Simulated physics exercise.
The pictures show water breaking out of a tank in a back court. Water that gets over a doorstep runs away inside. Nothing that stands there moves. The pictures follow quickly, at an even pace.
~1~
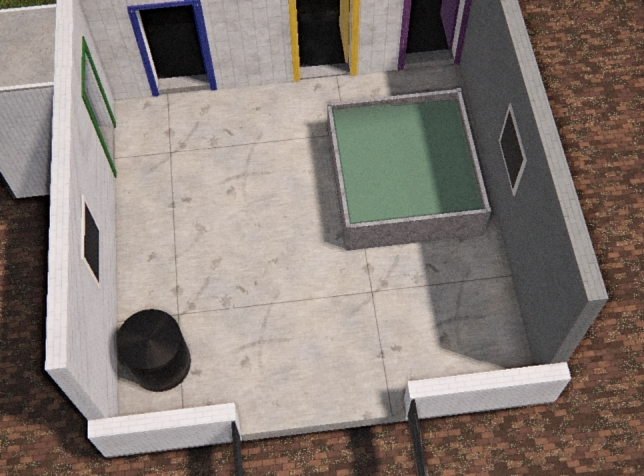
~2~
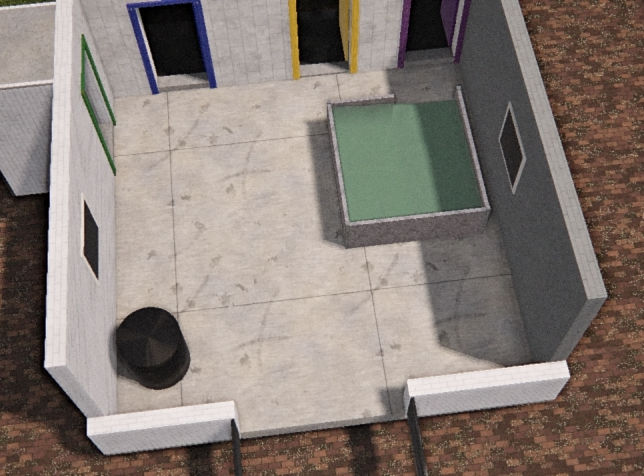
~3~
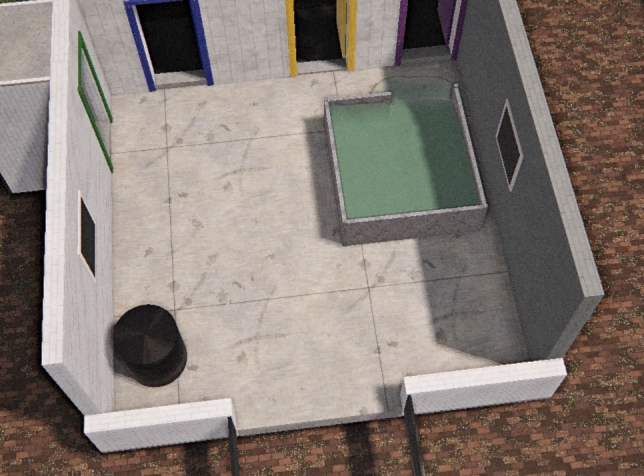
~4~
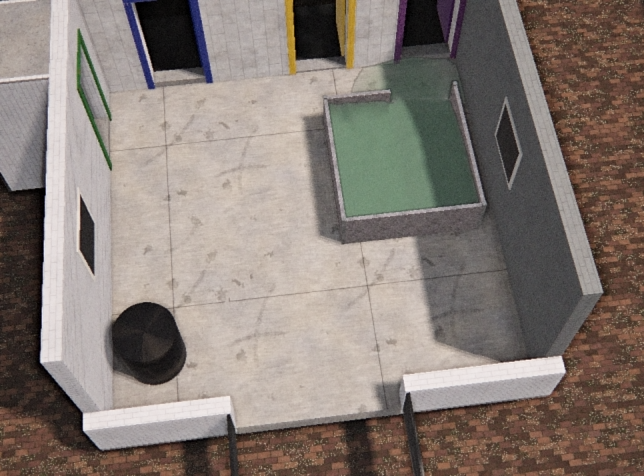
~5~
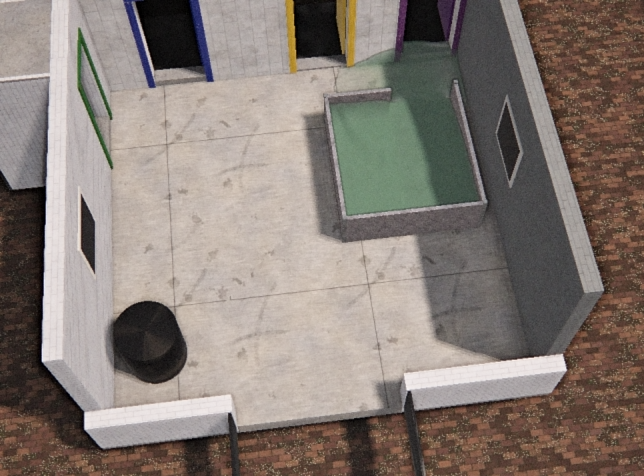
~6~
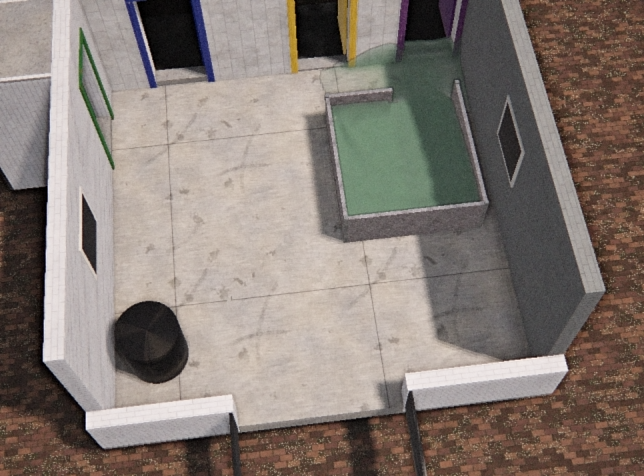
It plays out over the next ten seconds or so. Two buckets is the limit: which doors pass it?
In the end: The purple door lets in a lot; the blue door admits no more than that; the green door admits no more than that; the yellow door lets in a lot.
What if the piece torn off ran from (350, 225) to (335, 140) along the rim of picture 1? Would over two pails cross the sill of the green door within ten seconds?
My reading: The green one is over.
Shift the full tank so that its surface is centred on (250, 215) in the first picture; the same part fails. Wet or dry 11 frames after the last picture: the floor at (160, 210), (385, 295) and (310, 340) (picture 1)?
In turn: Clear, dry, dry.
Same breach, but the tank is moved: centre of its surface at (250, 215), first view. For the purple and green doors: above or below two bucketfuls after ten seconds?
My reading: Purple passes that mark; green lets more in.
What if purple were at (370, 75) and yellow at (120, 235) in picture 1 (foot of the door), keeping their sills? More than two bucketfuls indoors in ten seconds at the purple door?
Then: Purple floods.
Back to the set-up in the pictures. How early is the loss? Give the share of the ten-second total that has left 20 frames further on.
Roughly 65 per cent.
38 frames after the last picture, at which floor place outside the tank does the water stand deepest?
Roughly at (417, 61).
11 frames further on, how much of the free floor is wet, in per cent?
Some 25 per cent.
A moment on, water covers 10 % of the floor; the purple door far over two buckets in, the blue door not reached, the green door not reached, the yellow door under two buckets in.
Next, water covers 25 % of the floor; the purple door far over two buckets in, the blue door wet at the sill, nothing in, the green door not reached, the yellow door under two buckets in.
Then, water covers 45 % of the floor; the purple door far over two buckets in, the blue door wet at the sill, nothing in, the green door wet at the sill, nothing in, the yellow door under two buckets in.
Later, water covers 65 % of the floor; the purple door far over two buckets in, the blue door wet at the sill, nothing in, the green door under two buckets in, the yellow door over two buckets in.
In the end, water covers 90 % of the floor; the purple door far over two buckets in, the blue door wet at the sill, nothing in, the green door under two buckets in, the yellow door over two buckets in.
